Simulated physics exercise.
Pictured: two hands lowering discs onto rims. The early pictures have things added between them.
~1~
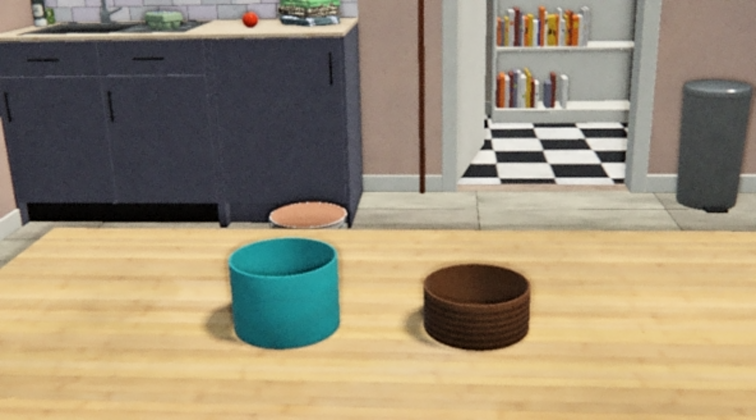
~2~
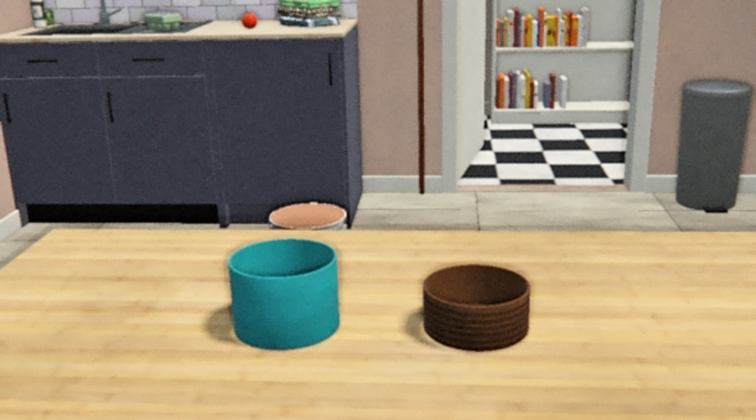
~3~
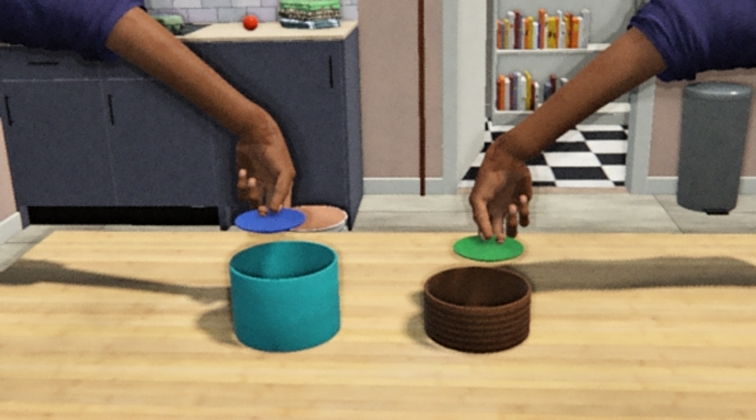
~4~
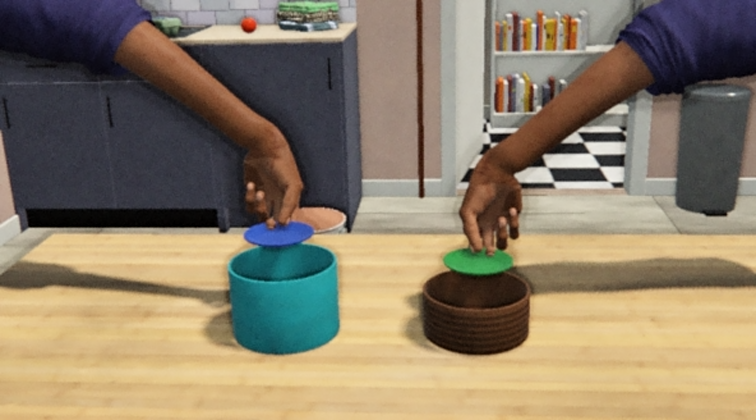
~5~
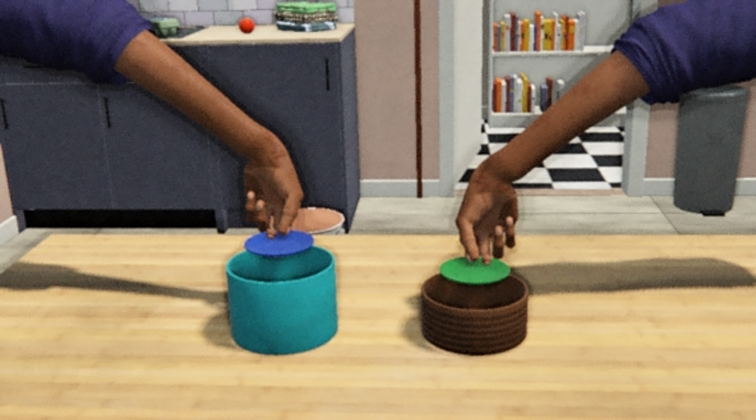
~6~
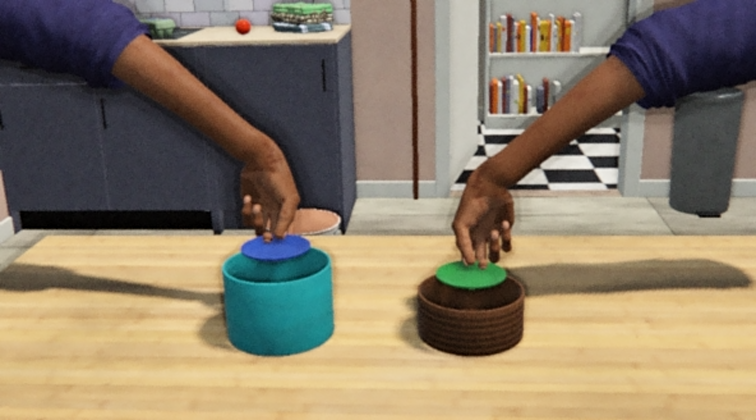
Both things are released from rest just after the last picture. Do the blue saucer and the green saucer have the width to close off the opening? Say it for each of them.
The blue saucer does not, and drops in. The green saucer does not, and drops in.
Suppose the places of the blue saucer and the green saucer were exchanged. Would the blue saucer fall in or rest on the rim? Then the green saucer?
Swapped, the blue saucer slides in and the green saucer slides in.
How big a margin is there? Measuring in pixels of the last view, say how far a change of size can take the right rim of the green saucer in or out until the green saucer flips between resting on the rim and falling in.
The switch comes after some 16 pixels of movement to the right.
Then, 0.18 s on from there, blue saucer on its way down near (280, 311); green saucer at the bottom near (470, 326).
In the end, the blue saucer slips past the rim, near (281, 325); the green saucer slips past the rim, near (470, 326).
